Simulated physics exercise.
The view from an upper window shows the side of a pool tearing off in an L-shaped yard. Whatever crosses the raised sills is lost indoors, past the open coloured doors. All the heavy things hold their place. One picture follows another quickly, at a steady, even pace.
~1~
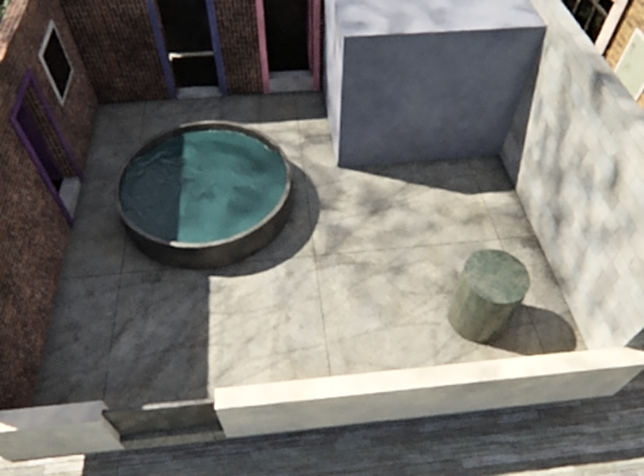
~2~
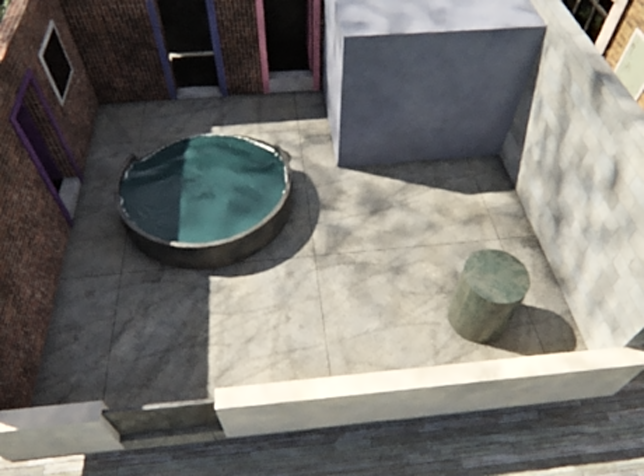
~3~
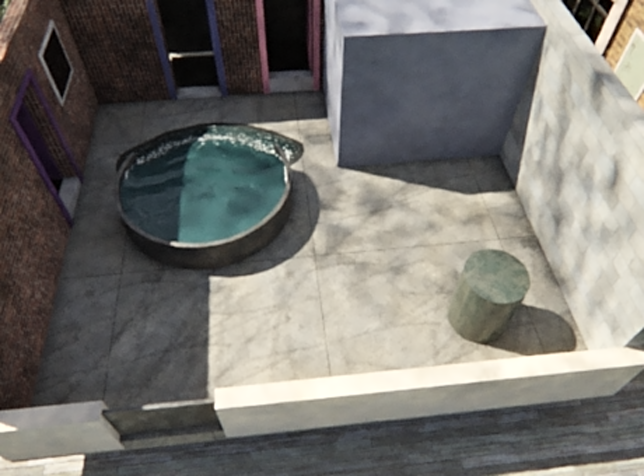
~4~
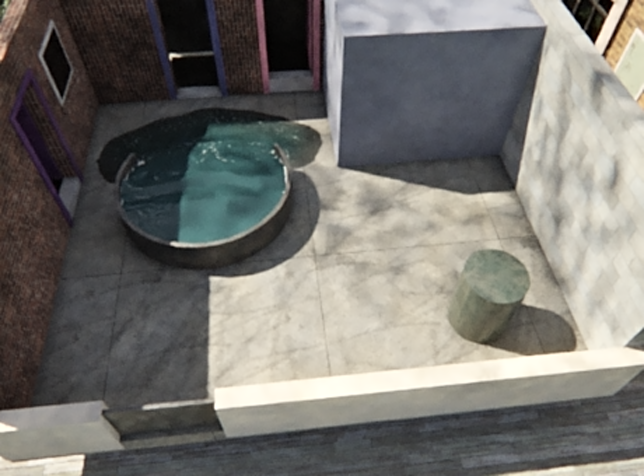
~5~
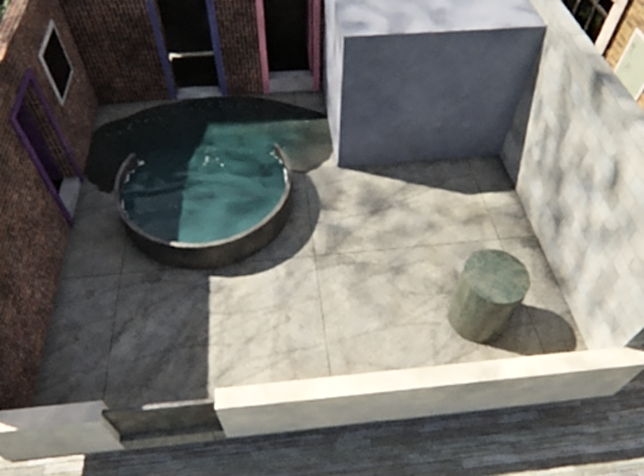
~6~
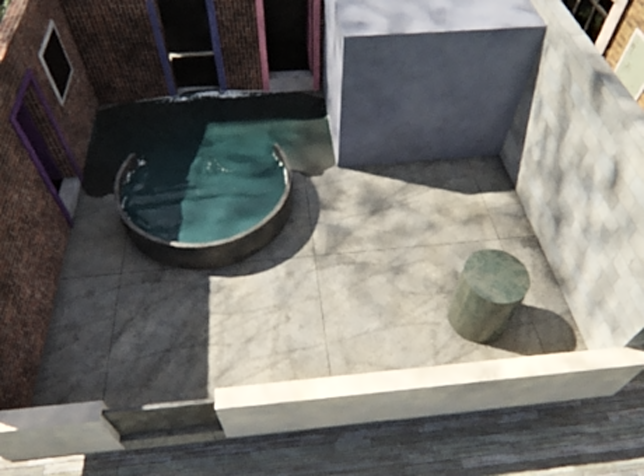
Water pours out the far side of a round pool and spreads across the yard.
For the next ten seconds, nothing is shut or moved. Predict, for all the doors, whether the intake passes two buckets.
In the end the blue door will top two buckets. The pink door will not top two buckets. The purple door will not top two buckets.
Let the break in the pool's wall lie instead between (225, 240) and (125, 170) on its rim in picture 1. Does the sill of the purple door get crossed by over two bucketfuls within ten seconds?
One by one: Purple floods.
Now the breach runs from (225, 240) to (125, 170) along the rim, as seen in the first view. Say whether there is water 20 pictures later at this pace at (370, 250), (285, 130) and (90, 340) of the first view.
Taken one by one: Unaffected, then unaffected, then sodden.
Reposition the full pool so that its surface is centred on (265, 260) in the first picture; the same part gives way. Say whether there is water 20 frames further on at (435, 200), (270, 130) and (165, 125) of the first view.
One after the other: Flooded, flooded, wet.
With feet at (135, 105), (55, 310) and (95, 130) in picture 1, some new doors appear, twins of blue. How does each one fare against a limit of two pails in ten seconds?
Doors one to three: Beats it / does not reach it / beats it.
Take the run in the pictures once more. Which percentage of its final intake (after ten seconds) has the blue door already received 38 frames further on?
Around 100 in a hundred.
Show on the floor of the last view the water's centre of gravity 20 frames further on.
That puts it at around (208, 152).
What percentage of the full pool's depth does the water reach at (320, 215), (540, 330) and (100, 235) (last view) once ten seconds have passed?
In order: 10, 6, 12 %.
A moment on, water covers 25 % of the floor; the blue door over two buckets in, the pink door wet at the sill, nothing in, the purple door wet at the sill, nothing in.
Next, water covers 25 % of the floor; the blue door far over two buckets in, the pink door wet at the sill, nothing in, the purple door wet at the sill, nothing in.
Then, water covers 40 % of the floor; the blue door far over two buckets in, the pink door wet at the sill, nothing in, the purple door wet at the sill, nothing in.
Later, water covers 75 % of the floor; the blue door far over two buckets in, the pink door wet at the sill, nothing in, the purple door wet at the sill, nothing in.
In the end, water covers 85 % of the floor; the blue door far over two buckets in, the pink door wet at the sill, nothing in, the purple door wet at the sill, nothing in.
